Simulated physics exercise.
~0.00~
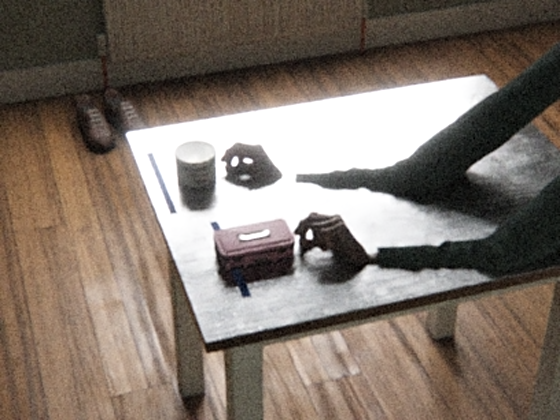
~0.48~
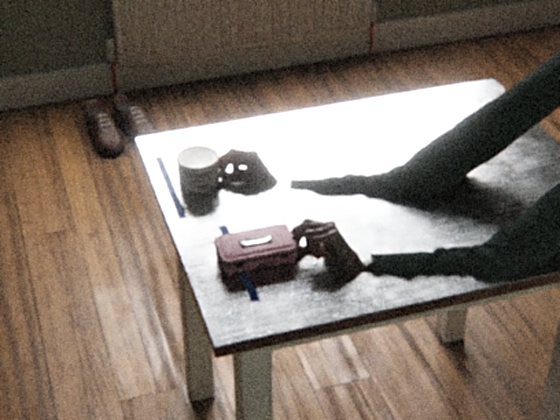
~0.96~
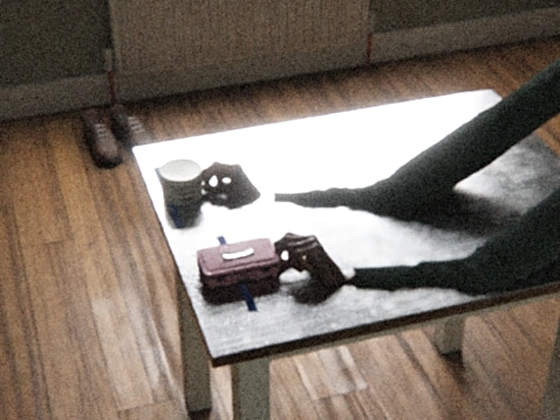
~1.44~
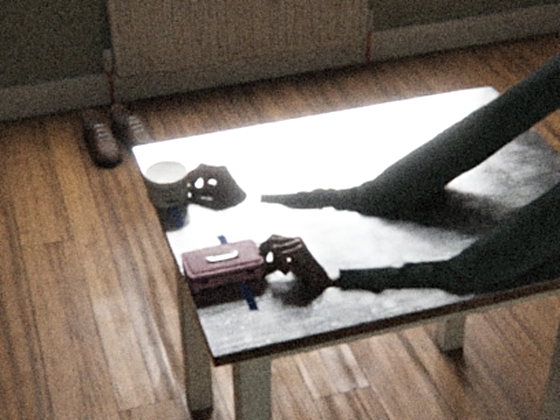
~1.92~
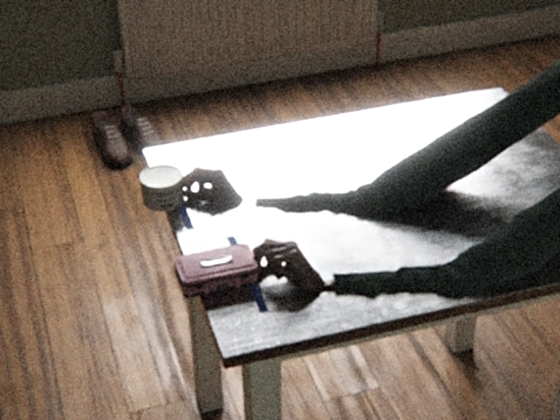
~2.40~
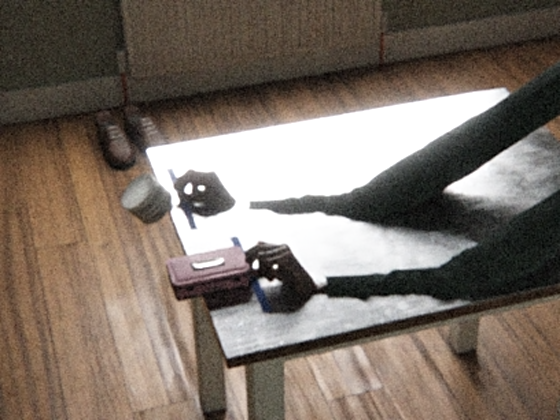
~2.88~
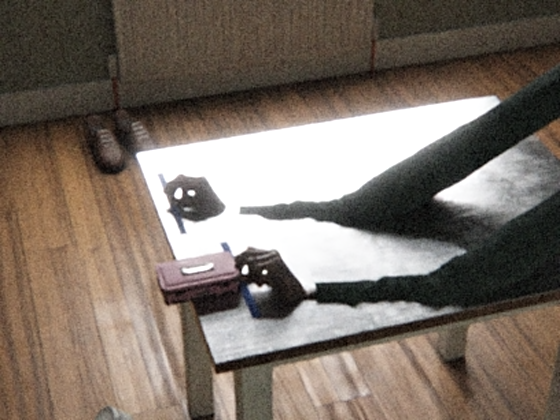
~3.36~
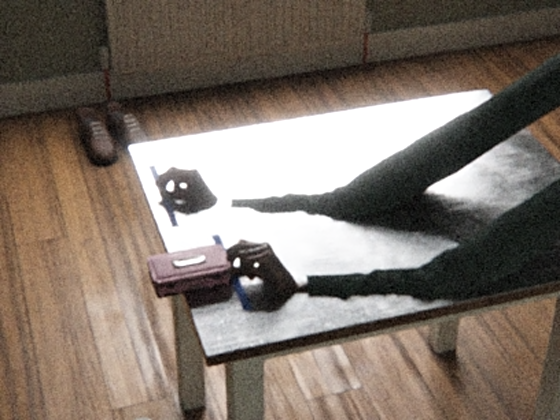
A white tub and a pink case are pushed leftward along a pale table by two dark hands reaching in from the right, seen from above by a slightly swaying camera in a wood-floored room. Dark shoes stand by the wall behind, and blue tape marks lie near the table's left end. The tub, on the far side, slides over its mark to the edge, tips and drops to the floor. The nearer case keeps sliding until it juts past the edge. At the end both hands are at the tape, and the case still rests on the table.
